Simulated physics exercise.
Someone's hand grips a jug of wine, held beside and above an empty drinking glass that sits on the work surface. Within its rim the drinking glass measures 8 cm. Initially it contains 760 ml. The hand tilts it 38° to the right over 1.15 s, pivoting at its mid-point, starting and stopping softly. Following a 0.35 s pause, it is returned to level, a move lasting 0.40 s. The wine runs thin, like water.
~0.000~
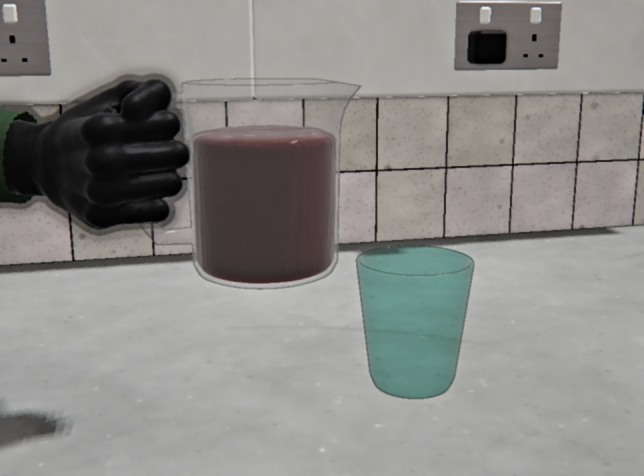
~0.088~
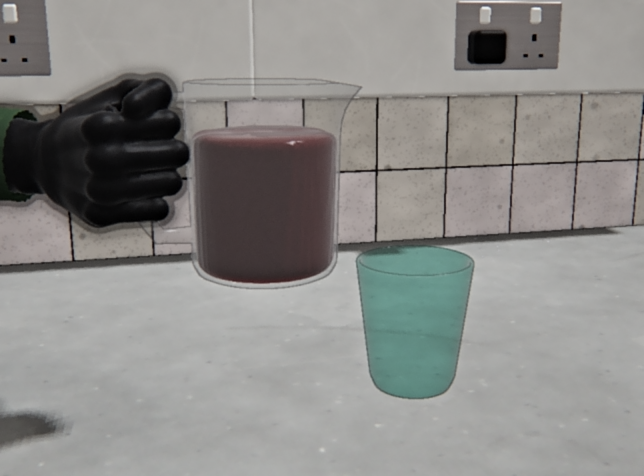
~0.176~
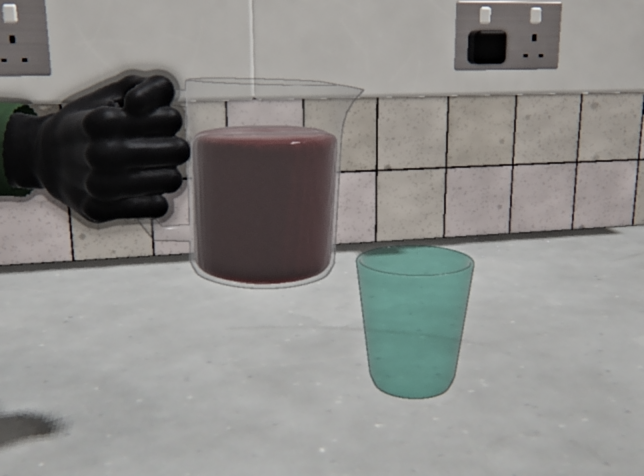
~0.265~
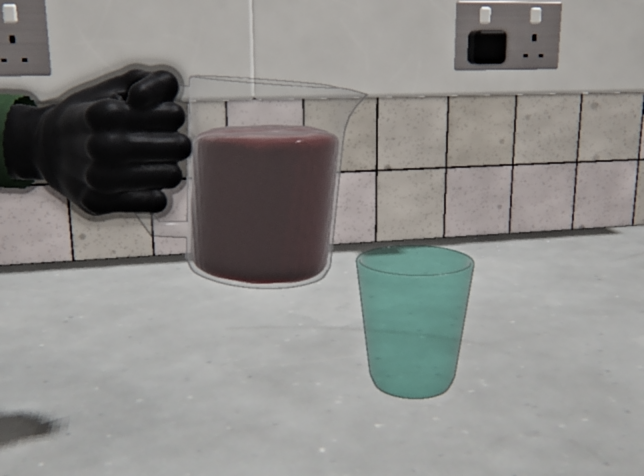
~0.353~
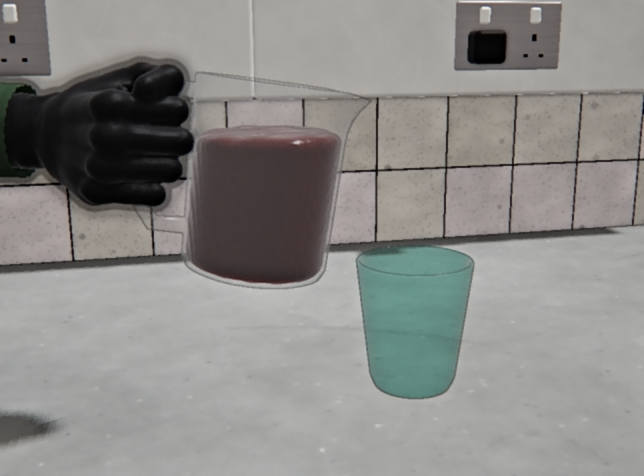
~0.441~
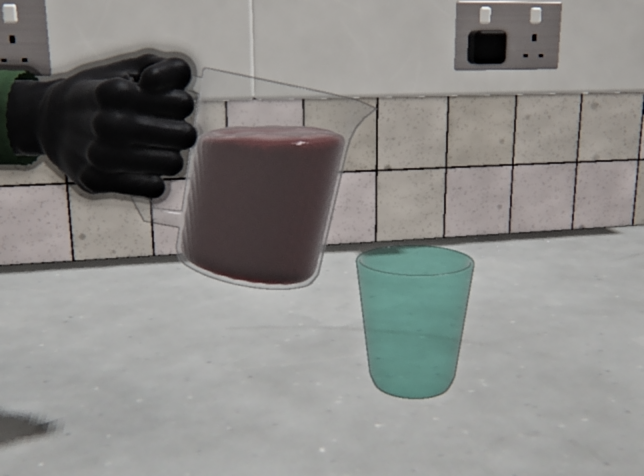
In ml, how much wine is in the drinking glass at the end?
About 50 ml.
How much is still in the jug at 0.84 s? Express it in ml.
760 ml or so.
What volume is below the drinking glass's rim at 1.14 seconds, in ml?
Some 10 ml.
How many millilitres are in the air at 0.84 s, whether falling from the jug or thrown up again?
It comes to some 0 ml.
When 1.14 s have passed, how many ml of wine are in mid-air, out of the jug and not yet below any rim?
I'd say some 10 ml of liquid is up in the air.
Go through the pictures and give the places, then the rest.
Tilt 0°; pouring edge (360, 84); surface from (207, 135) to (313, 132); the drinking glass's rim runs from (360, 266) to (468, 259), in the first picture.
Tilt 1°; pouring edge (361, 85); surface from (206, 135) to (320, 132), in the second picture.
Tilt 2°; pouring edge (363, 87); surface from (206, 136) to (320, 134), in the third picture.
Tilt 5°; pouring edge (366, 92); surface from (209, 136) to (325, 132), in the fourth picture.
Tilt 8°; pouring edge (371, 99); surface from (205, 137) to (325, 132), in the fifth picture.
Tilt 12°; pouring edge (375, 106); surface from (204, 138) to (324, 133), in the sixth picture.
By 0.84 s the tilt is 32° and the drinking glass has 0 ml, the jug 760 ml, and 0 ml is on the work surface.
By 1.14 s the tilt is 38° and the drinking glass has 10 ml, the jug 740 ml, and 0 ml is on the work surface.
By 1.45 s the tilt is 38° and the drinking glass has 30 ml, the jug 720 ml, and 0 ml is on the work surface.
By 1.78 s the tilt is 8° and the drinking glass has 50 ml, the jug 705 ml, and 0 ml is on the work surface.
At rest the drinking glass has 50 ml, the jug 705 ml, and 0 ml is on the work surface.
